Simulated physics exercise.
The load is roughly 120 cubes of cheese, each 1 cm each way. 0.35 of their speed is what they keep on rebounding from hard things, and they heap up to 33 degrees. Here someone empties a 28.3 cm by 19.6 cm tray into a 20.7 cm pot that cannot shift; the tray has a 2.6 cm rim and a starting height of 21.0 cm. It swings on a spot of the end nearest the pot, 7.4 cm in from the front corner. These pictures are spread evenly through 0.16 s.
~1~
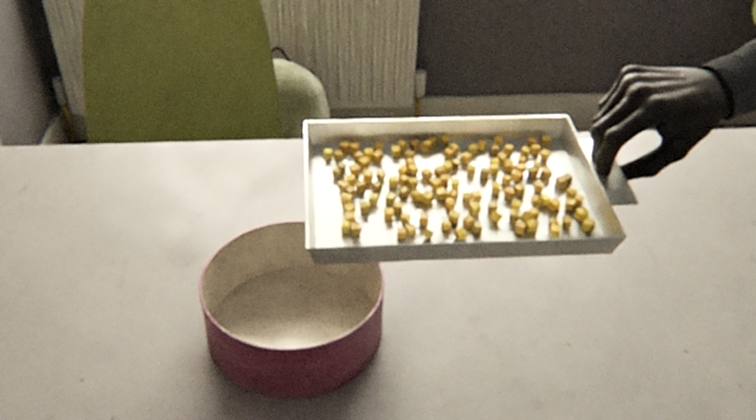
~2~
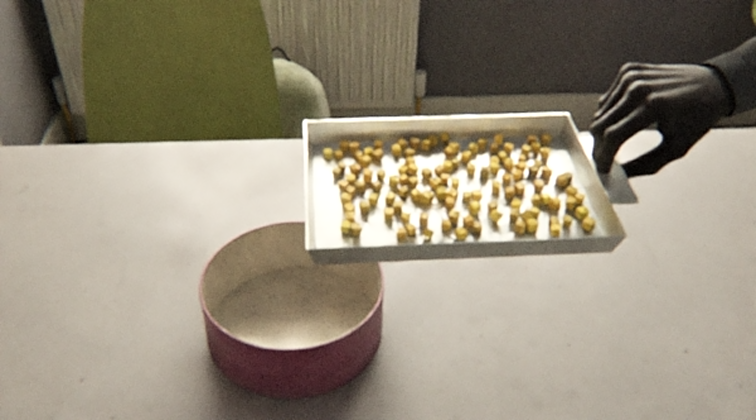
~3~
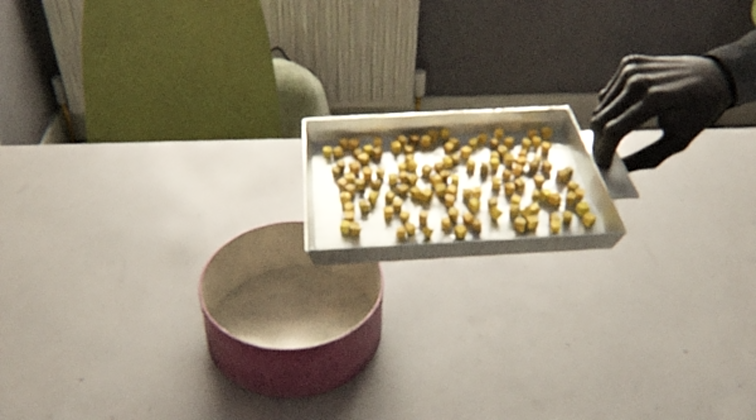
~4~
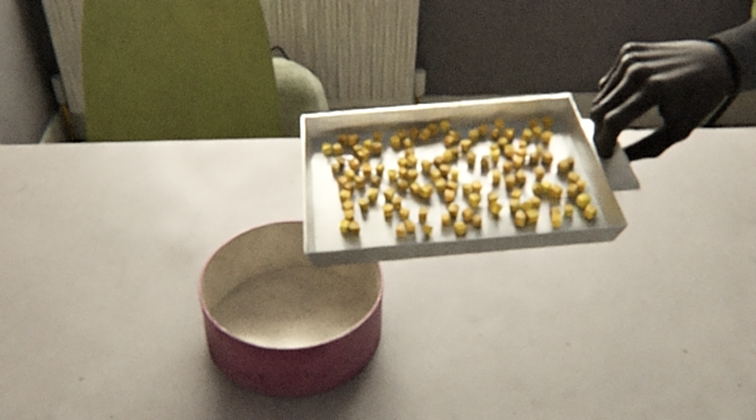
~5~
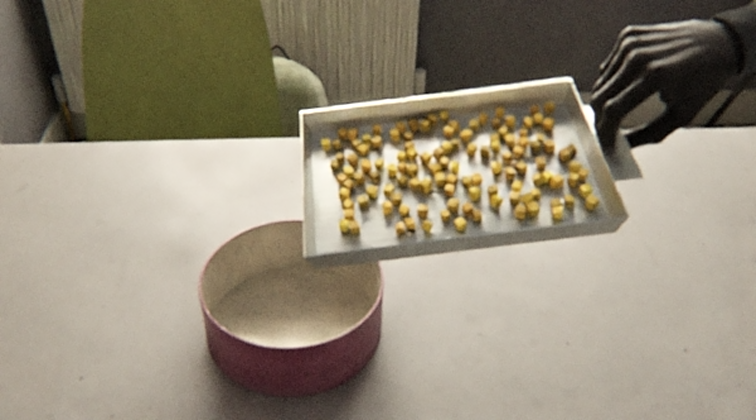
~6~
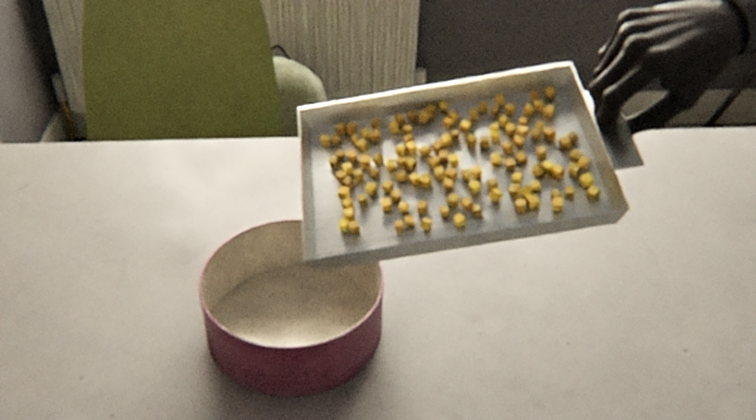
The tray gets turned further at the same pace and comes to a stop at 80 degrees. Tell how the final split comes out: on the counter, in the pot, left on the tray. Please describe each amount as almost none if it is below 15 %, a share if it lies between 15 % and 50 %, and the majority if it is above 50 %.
One by one: Counter: Major, pot: Minor, left on the tray: Minor.
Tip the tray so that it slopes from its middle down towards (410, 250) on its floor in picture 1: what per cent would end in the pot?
Estimate: Near 5 per cent.
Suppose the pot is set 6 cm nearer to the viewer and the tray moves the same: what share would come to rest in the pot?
In that setup it would come to near 75 per cent.
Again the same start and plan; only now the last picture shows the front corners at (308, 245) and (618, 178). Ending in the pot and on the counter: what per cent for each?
In the pot: 35 per cent; on the counter: 40 per cent.
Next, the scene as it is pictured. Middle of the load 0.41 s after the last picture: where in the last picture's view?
Load centre: About (355, 217) px.
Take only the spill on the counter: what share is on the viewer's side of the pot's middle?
About 100 percent of the spill.
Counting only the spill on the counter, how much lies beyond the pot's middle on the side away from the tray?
Share: Close to 80 %.
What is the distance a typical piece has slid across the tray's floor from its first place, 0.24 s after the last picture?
By then it sits near 1 cm from where it began.
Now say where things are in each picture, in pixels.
The first frame shows tray tilt 0 degrees, front corners at (315, 243) and (617, 232); middle of the pieces at (455, 184); pot at (293, 280).
The second frame shows tray tilt 1 degrees, front corners at (315, 244) and (617, 231); middle of the pieces at (455, 183).
The third frame shows tray tilt 2 degrees, front corners at (314, 245) and (617, 228); middle of the pieces at (455, 180).
The fourth frame shows tray tilt 5 degrees, front corners at (313, 247) and (618, 221), lowest corner left front; middle of the pieces at (455, 174).
The fifth frame shows tray tilt 9 degrees, front corners at (312, 250) and (619, 213), lowest corner left front; middle of the pieces at (455, 167).
The sixth frame shows tray tilt 14 degrees, front corners at (311, 254) and (619, 204), lowest corner left front; middle of the pieces at (455, 160); pot at (292, 278).
Then, 0.24 s after the last picture, tilt 47 degrees; the tray holds 100 %, the pot 0 %.
Then, 0.41 s after the last picture, tilt 70 degrees; the tray holds 100 %, the pot 0 %.
Then, 0.69 s after the last picture, tilt 80 degrees; the tray holds 20 %, the pot 5 %.
In the end, counter 85 %, pot 5 %, tray 10 %.
